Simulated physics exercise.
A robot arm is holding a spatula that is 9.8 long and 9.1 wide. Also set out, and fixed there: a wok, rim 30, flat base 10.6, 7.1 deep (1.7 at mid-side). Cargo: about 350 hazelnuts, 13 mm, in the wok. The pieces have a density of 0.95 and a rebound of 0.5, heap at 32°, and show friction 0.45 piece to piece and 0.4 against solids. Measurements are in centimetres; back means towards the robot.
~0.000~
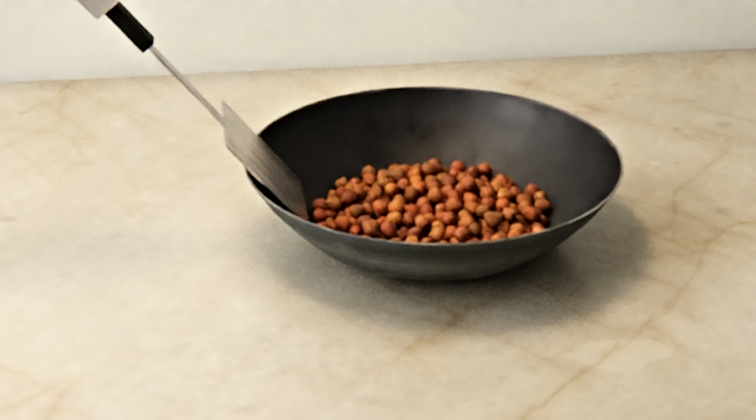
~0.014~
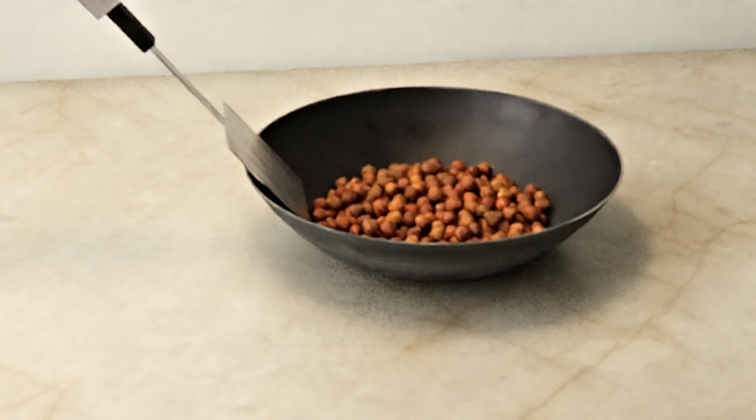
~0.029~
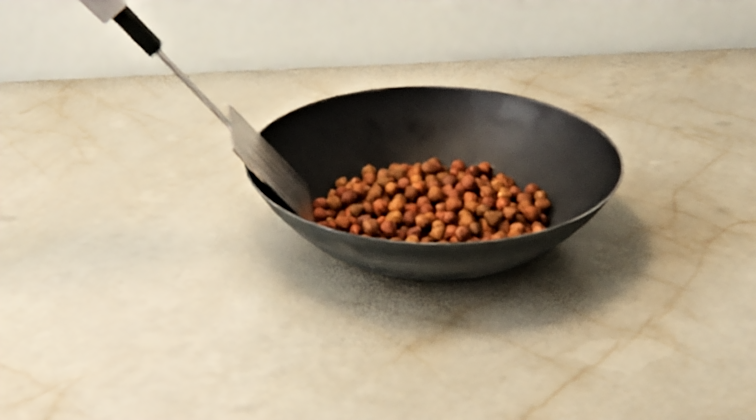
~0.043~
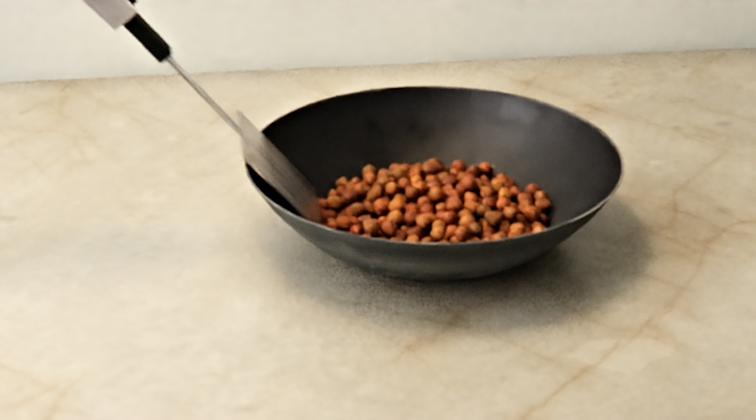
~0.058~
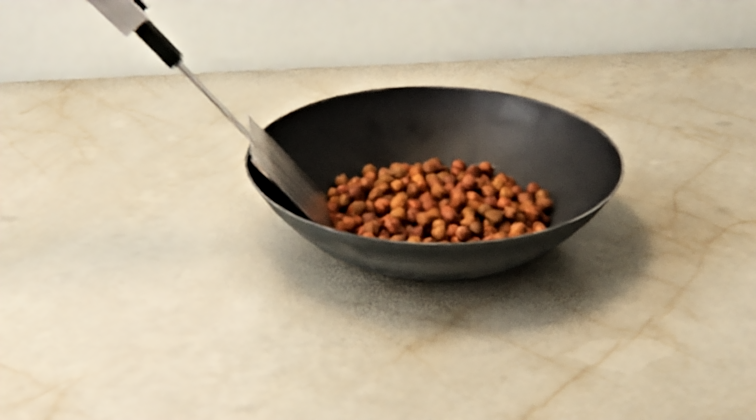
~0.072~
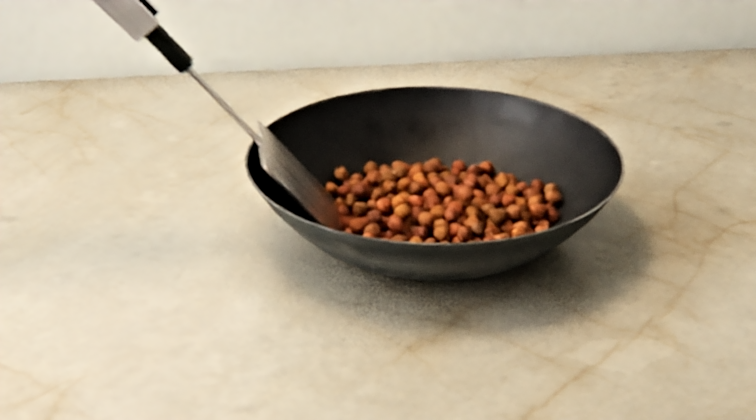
A pale, beige-veined stone countertop in front of an off-white wall is seen from slightly above by a still camera. A dark grey wok sits right of centre, holding a heap of reddish-brown hazelnuts, with a metal spatula slanting in from the upper left. The spatula, its black-collared handle following, slides a short way right and down inside the wok, nudging the nuts slightly rightward.
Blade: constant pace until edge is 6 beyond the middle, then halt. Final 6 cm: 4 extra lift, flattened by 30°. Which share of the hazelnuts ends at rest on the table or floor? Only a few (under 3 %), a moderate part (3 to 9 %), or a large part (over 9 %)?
Only a few.
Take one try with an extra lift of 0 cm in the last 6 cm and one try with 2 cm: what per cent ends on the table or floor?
You'd get some 0 per cent with the first setting and some 0 per cent with the second.
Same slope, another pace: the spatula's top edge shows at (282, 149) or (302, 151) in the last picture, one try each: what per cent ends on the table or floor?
Around 0 per cent, then around 5 per cent.
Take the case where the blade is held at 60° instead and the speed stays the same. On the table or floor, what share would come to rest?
Near 0 %.
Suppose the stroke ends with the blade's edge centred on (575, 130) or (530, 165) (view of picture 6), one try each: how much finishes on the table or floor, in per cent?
I'd say some 20 per cent, then some 0 per cent.
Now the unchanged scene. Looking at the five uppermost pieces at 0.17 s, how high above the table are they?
Roughly 5 cm above the table.
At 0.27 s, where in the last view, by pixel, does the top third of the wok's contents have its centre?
It is centred at roughly (528, 184).
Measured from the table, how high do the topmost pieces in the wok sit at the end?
Height at the end: Around 6.5 cm.
After 0.17 s, sloping 51°, highest piece 5 above the table; 348 in the wok.
After 0.27 s, sloping 39°, highest piece 6 above the table; 348 in the wok.
After 0.52 s, sloping 21°, highest piece 6 above the table; 348 in the wok.
After 1.57 s, sloping 21°, highest piece 6 above the table; 348 in the wok.
In the end, 348 in the wok. That is 0 % on the table or floor.
